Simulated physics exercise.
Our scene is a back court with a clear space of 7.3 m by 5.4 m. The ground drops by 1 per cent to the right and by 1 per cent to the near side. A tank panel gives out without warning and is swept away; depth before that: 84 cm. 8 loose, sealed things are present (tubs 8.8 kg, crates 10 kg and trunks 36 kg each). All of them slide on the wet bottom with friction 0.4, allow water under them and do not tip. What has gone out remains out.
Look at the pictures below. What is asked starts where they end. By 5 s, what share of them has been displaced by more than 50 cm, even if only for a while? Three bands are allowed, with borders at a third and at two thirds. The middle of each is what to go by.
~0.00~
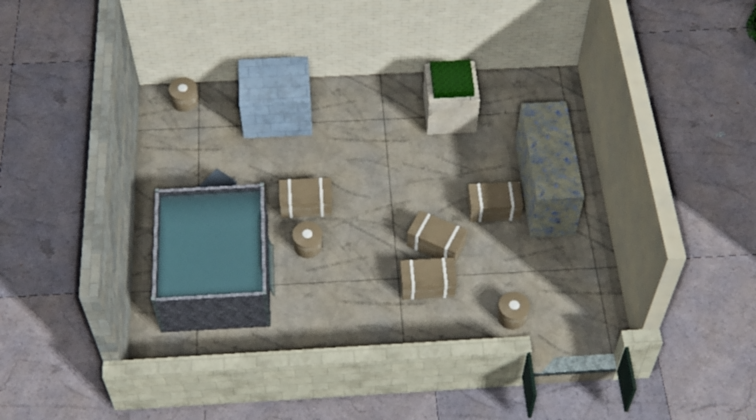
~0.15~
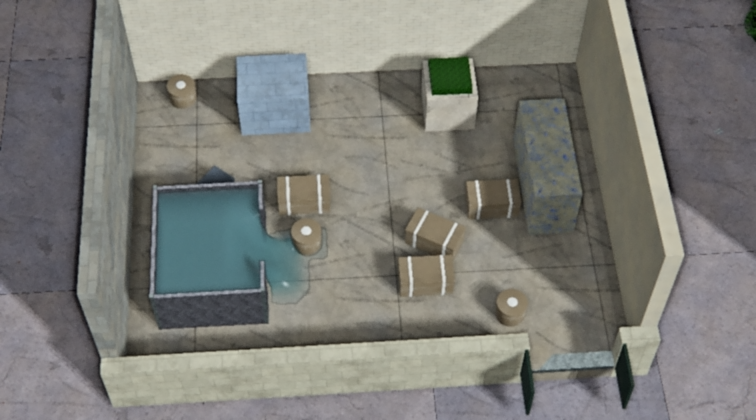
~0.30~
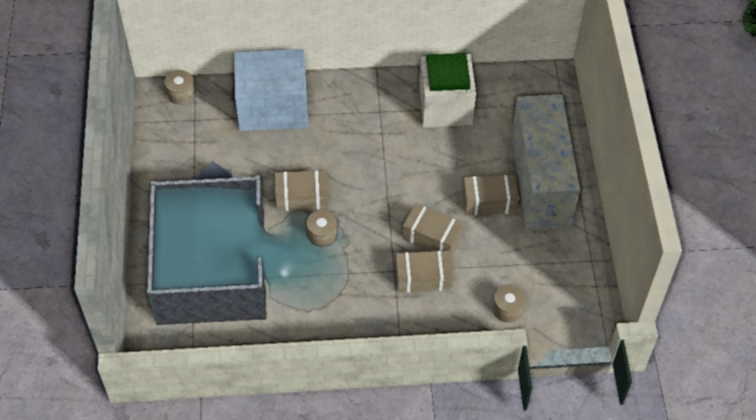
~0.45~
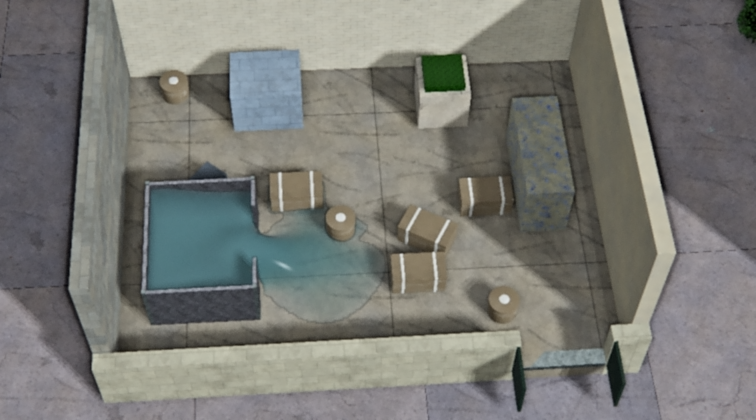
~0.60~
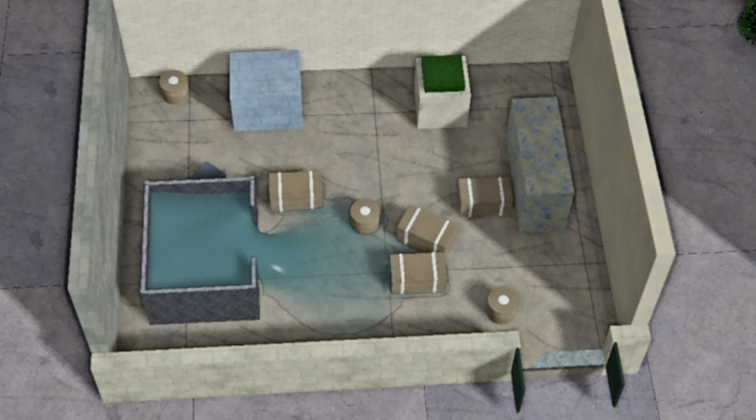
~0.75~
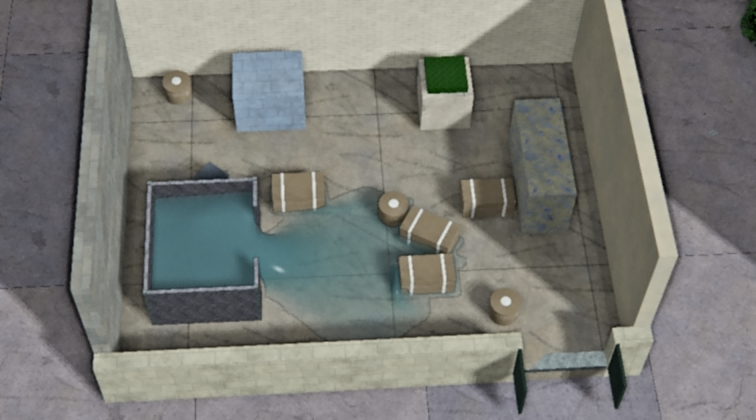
That would be from a third to two thirds of them.
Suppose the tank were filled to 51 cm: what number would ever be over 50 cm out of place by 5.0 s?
That would make 4 of them.
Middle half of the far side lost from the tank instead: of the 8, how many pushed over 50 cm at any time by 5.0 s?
The answer would then be 1.
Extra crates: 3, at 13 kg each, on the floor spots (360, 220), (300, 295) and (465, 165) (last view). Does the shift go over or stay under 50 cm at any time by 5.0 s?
Going through them in turn, I'd say beyond, beyond and beyond.
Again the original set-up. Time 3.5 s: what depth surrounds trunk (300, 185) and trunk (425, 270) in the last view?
Depth approx. 2 cm / 14 cm.
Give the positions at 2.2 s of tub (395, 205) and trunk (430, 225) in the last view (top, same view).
I'd say close to (505, 69) and close to (497, 213).
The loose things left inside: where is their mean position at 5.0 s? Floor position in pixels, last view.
Roughly at (396, 166).
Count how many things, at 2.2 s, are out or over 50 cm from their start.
By my reckoning, 4.
After 1.1 s 2 of 8 are over 50 cm from their spots; 0 afloat.
After 2.2 s 4 of 8 are over 50 cm from their spots; 2 afloat.
After 3.5 s 4 of 8 are over 50 cm from their spots; 3 afloat.
After 5.0 s 5 of 8 are over 50 cm from their spots, and 5 have been at some point; 4 afloat.
